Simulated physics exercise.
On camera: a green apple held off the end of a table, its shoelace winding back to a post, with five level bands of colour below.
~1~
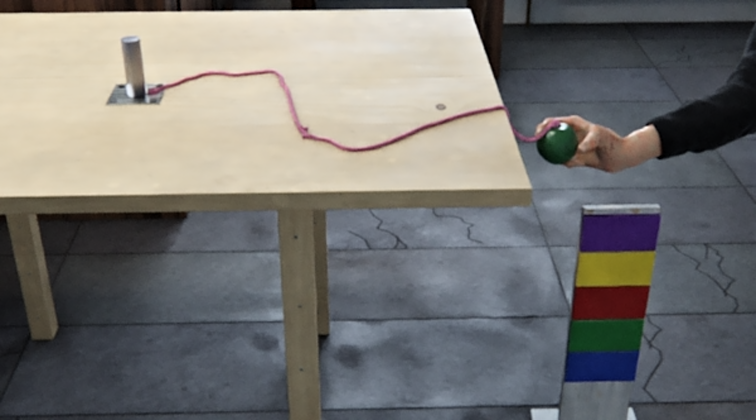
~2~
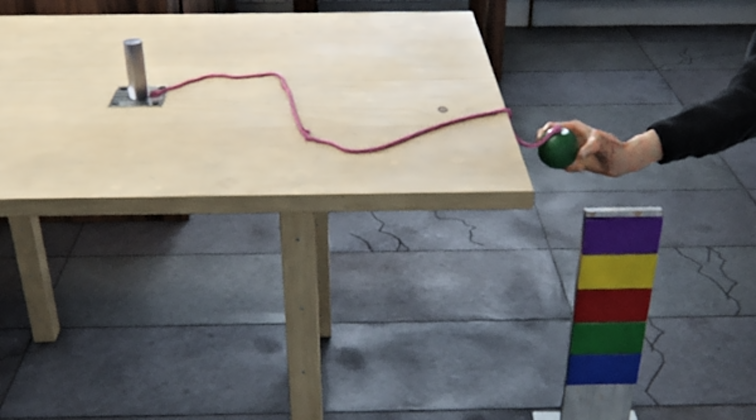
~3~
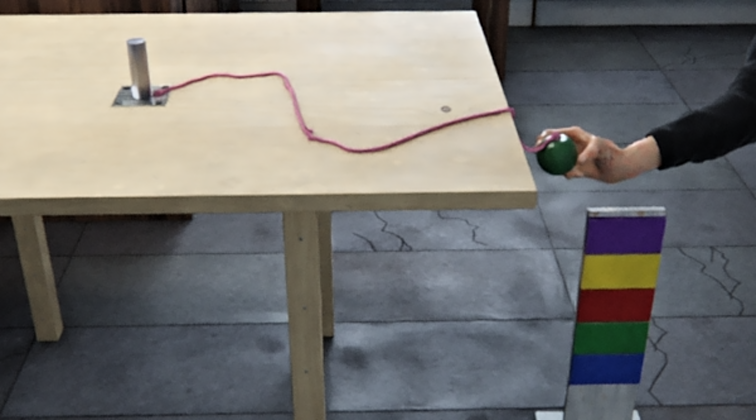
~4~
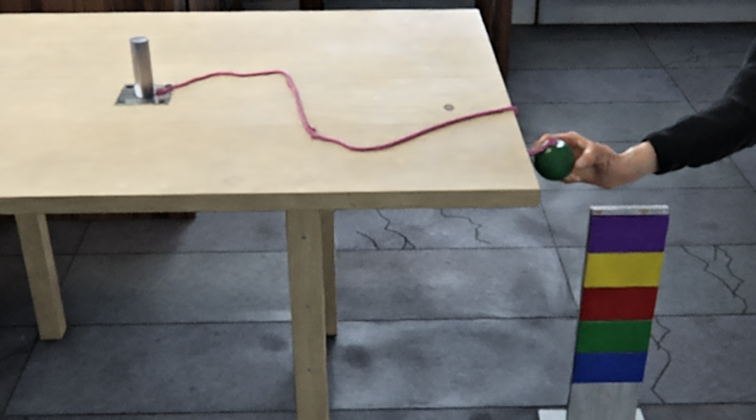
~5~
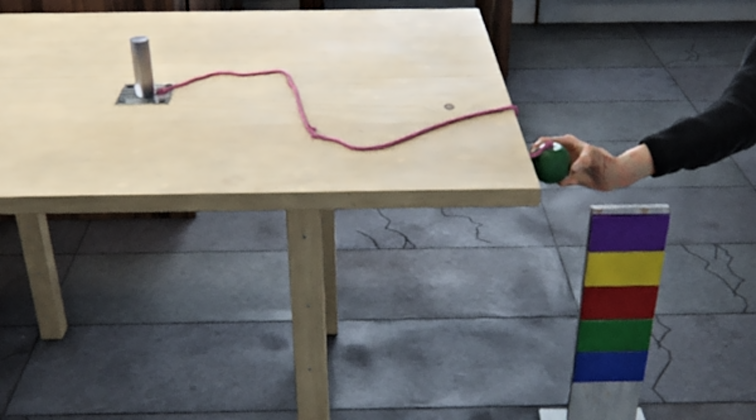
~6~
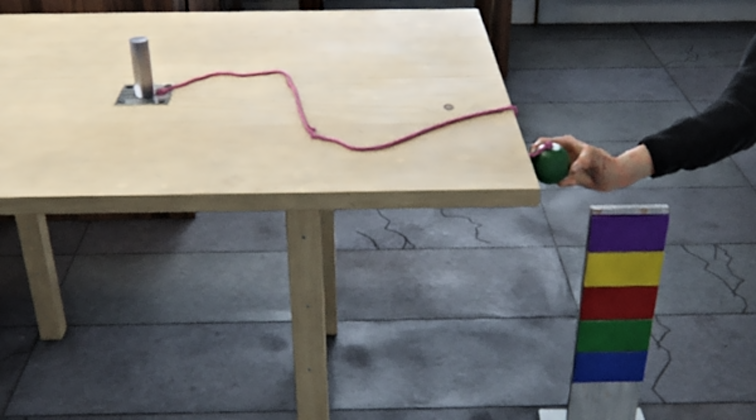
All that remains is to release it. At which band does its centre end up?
Its middle rests at the blue band.
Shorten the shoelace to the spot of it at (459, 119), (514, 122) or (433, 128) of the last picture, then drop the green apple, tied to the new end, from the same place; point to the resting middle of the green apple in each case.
The places are (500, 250), (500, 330) and (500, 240).
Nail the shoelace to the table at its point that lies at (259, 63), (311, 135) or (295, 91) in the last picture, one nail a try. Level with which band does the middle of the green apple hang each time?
Taking them in turn: Green; purple; red.
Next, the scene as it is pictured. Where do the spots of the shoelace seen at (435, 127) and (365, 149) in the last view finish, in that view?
At (499, 207), then (504, 139).
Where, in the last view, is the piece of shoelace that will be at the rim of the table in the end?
That spot is around (320, 137).
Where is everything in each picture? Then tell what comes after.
In the first frame, green apple (557, 144); purple (621, 235); yellow (616, 270); red (611, 304); green (606, 336); blue (602, 368).
In the second frame, green apple (558, 148); shoelace through (202, 77) (284, 79) (298, 121) (367, 151) (466, 118).
In the third frame, green apple (557, 155).
In the fourth frame, green apple (554, 160); shoelace through (208, 75) (290, 77) (304, 119) (373, 149) (472, 116).
In the fifth frame, green apple (551, 163).
In the sixth frame, green apple (550, 164); shoelace through (207, 75) (290, 77) (304, 119) (373, 149) (472, 116).
A little later, apple near (491, 337); level with green.
Next, apple near (483, 347); level with blue.
When it is over, apple near (488, 354); level with blue. The blue one.
